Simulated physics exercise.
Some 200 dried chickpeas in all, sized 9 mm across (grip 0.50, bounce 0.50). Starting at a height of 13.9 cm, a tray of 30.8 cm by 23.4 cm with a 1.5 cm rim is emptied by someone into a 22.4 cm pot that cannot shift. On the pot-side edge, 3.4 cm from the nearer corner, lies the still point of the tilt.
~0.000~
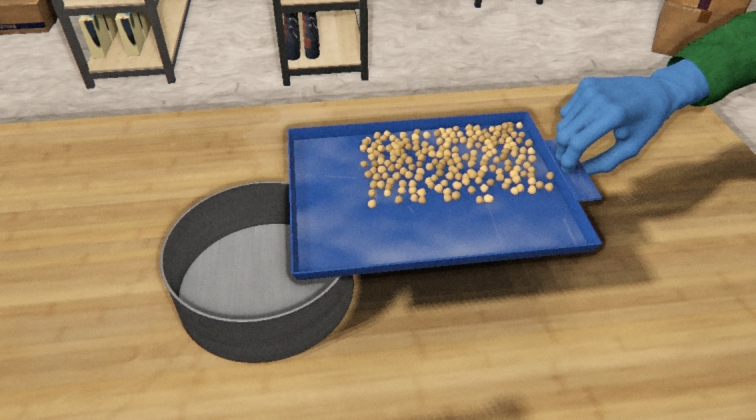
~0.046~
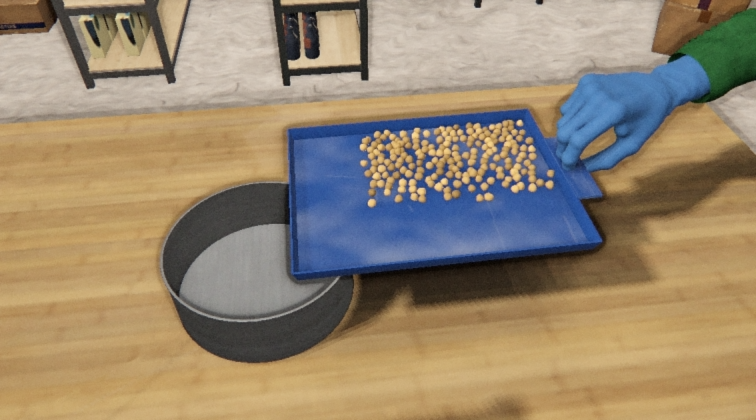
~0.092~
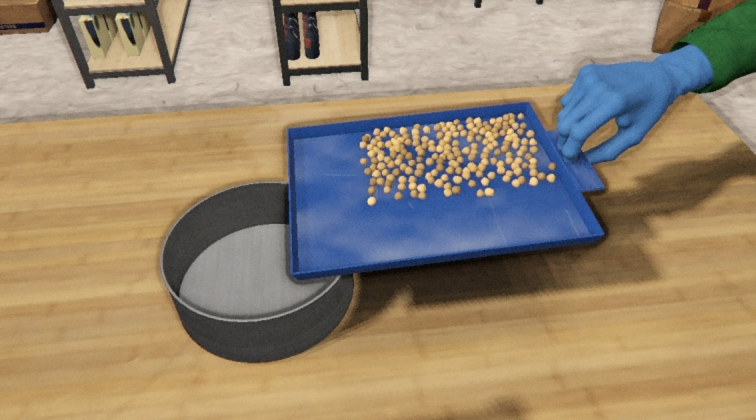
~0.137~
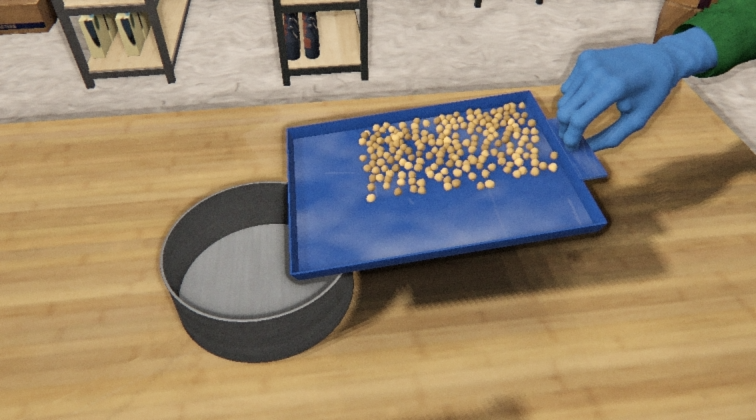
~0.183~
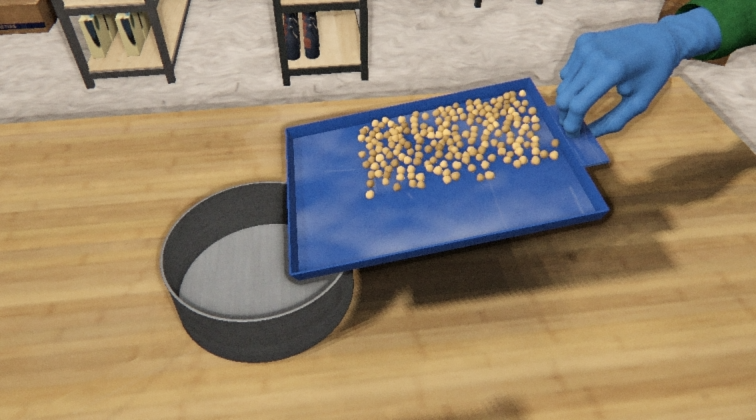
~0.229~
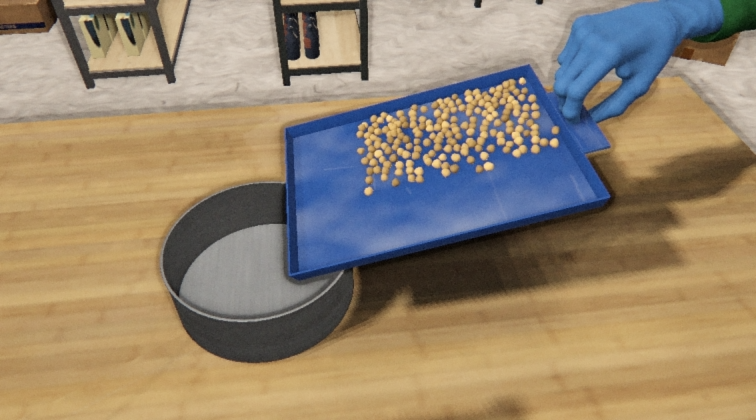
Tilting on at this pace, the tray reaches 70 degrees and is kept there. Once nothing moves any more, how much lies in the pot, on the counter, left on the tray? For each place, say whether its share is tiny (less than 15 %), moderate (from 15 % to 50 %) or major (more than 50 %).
Outcome: Pot: A middling fraction; counter: A small fraction; tray: The dominant fraction.
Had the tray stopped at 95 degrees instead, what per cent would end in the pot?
It would be near 95 per cent.
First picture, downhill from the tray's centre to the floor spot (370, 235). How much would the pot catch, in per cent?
Roughly 10 percent of them.
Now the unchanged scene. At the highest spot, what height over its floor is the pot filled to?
Some 1.0 cm above the floor.
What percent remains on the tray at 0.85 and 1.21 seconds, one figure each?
The figures go 85 and then 60.
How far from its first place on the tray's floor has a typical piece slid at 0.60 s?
Around 8 centimetres.
Then, at 0.60 s, tilt 40 degrees; the tray holds 100 %, the pot 0 %.
After 0.85 s, tilt 59 degrees; the tray holds 85 %, the pot 5 %.
Then, at 1.21 s, tilt 70 degrees; the tray holds 60 %, the pot 35 %.
In the end, at 1.7 s, pot 35 %, counter 5 %, tray 60 %.
